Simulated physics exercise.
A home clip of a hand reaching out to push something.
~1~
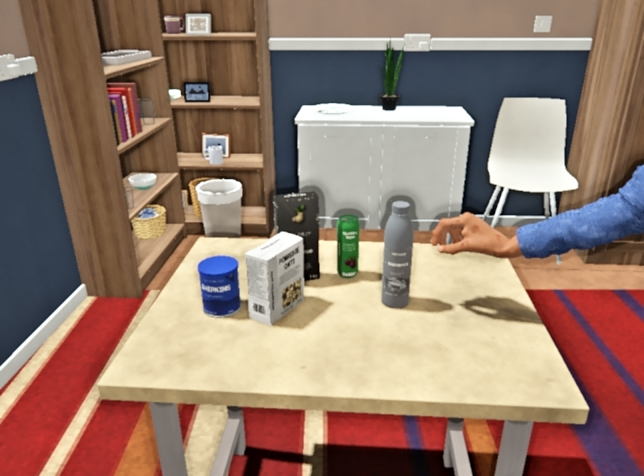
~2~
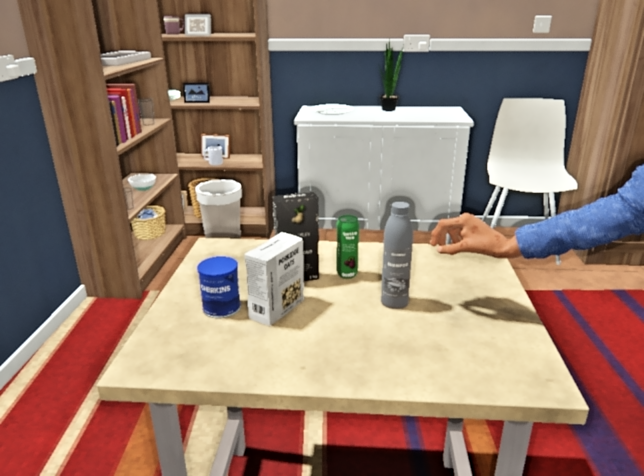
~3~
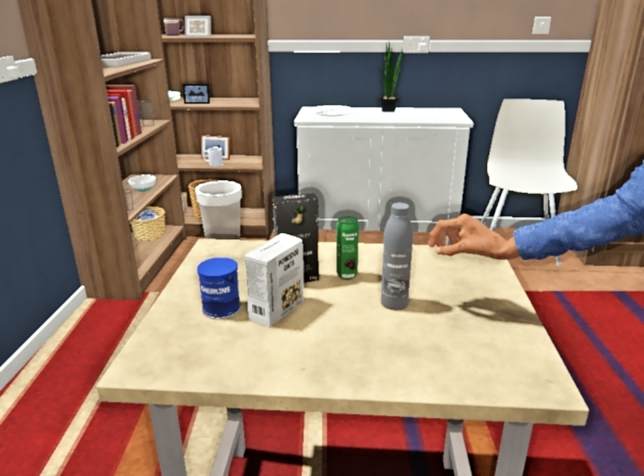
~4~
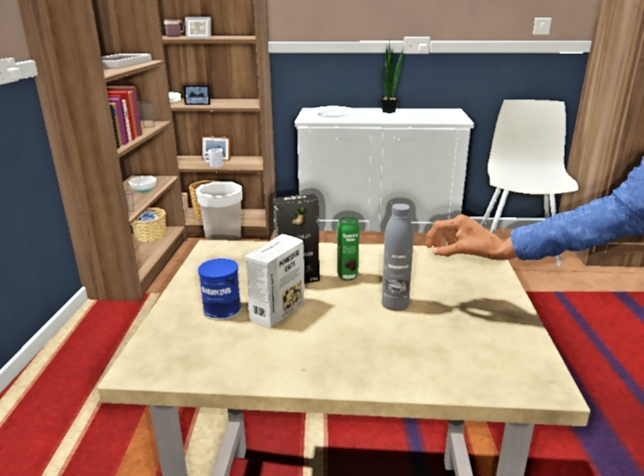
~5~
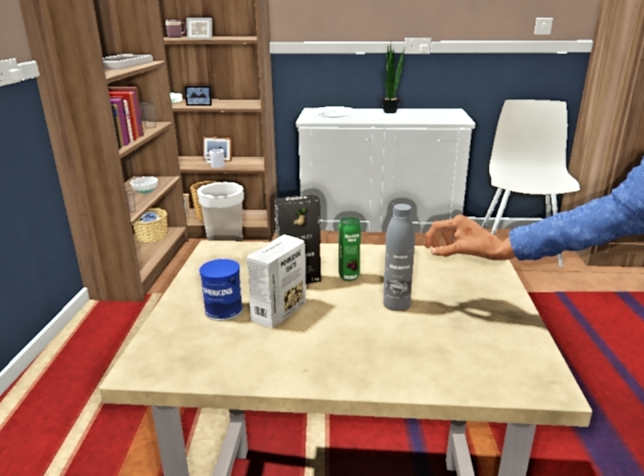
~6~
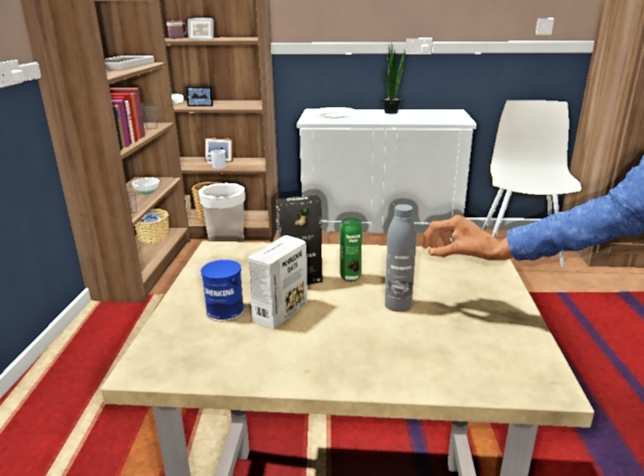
In a room with a striped red rug, a blue-sleeved arm extends from the right toward a grey bottle on a table beside a green container, two boxes and a blue tub, and everything stays almost still.
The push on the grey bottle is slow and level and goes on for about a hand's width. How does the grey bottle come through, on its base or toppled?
The grey bottle tips over.
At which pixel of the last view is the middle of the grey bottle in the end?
Around (332, 286).
Then, 0.80 s after the last picture, grey bottle tipped 27° from how it was near (374, 257).
Then, 1.10 s after the last picture, grey bottle tipped 73° from how it was near (339, 274).
At rest, tipped over on the table, grey bottle. Seen from the same camera at the end, grey bottle near (332, 285).
